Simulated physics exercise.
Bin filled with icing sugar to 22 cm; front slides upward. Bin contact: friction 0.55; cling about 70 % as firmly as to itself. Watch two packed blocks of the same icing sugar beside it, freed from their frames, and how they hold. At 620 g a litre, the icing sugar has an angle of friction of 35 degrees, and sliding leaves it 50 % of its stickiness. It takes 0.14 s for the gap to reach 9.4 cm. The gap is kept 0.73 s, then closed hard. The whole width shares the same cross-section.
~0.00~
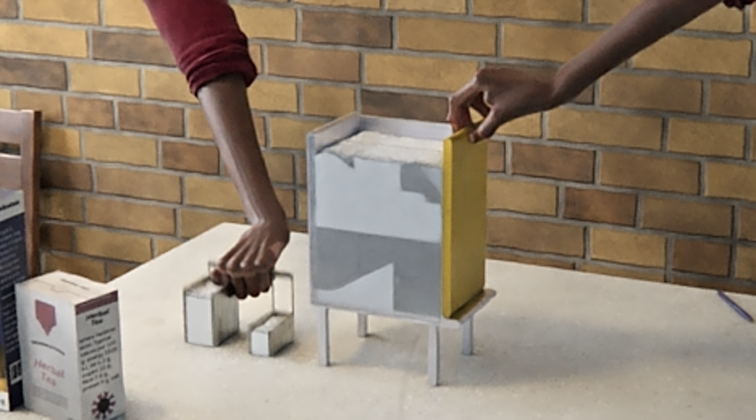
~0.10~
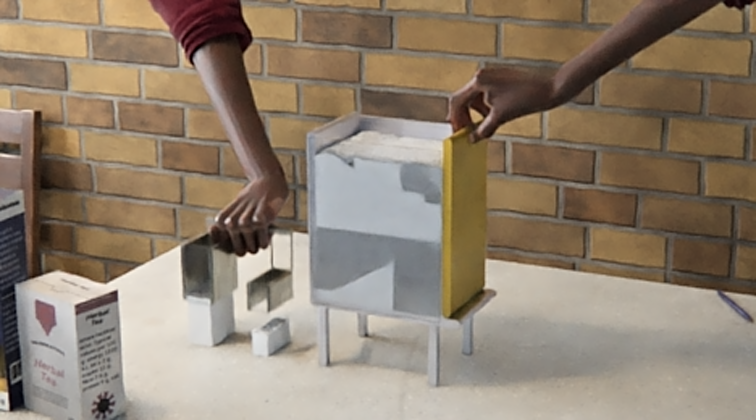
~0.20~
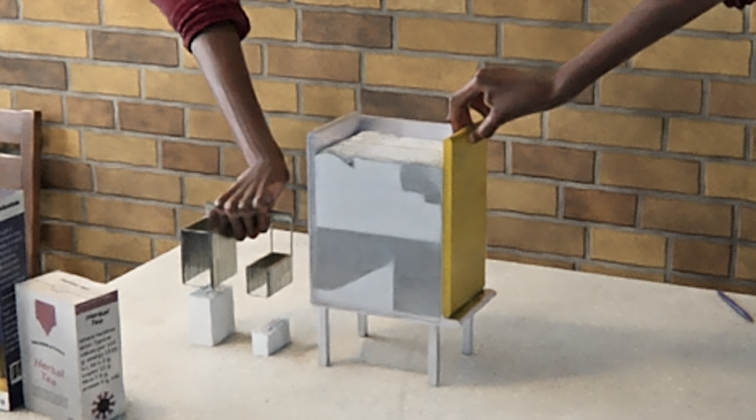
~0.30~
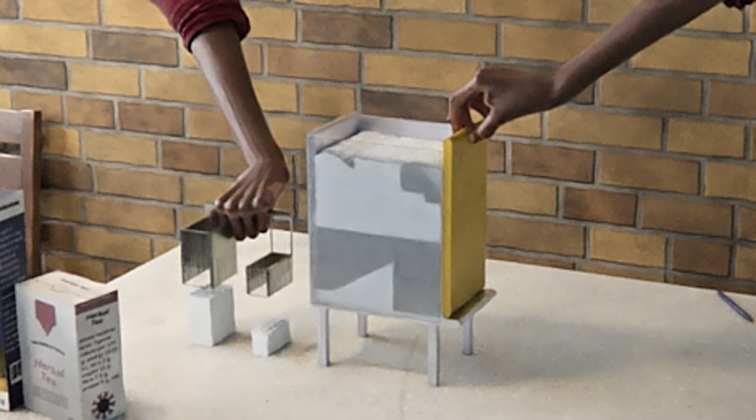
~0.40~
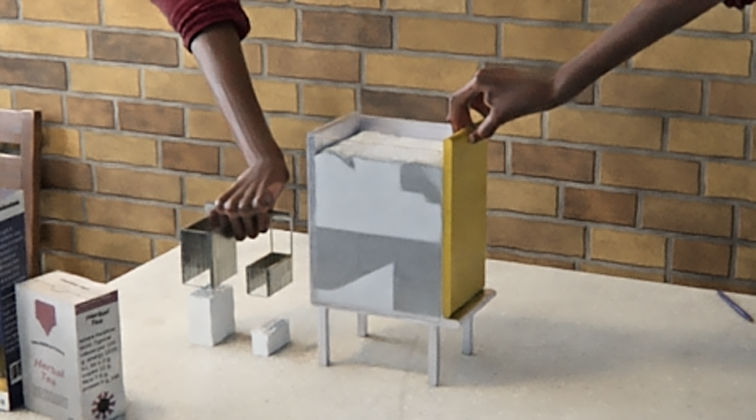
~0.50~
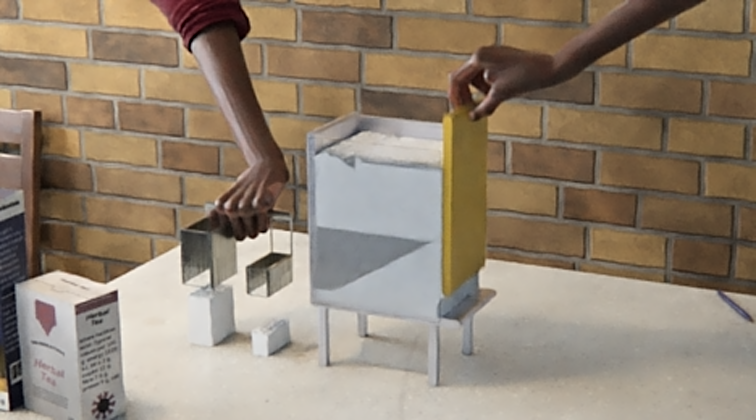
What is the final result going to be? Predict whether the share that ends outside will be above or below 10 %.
My prediction is below.
After 0.71 s, the hatch is 9.4 cm open and 0 % is out.
After 0.96 s, the hatch is 9.4 cm open and 0 % is out.
After 1.21 s, the hatch is 9.4 cm open and 0 % is out.
After 1.46 s, the hatch is 2.4 cm open and 0 % is out.
After 1.83 s, the hatch is shut and 0 % is out.
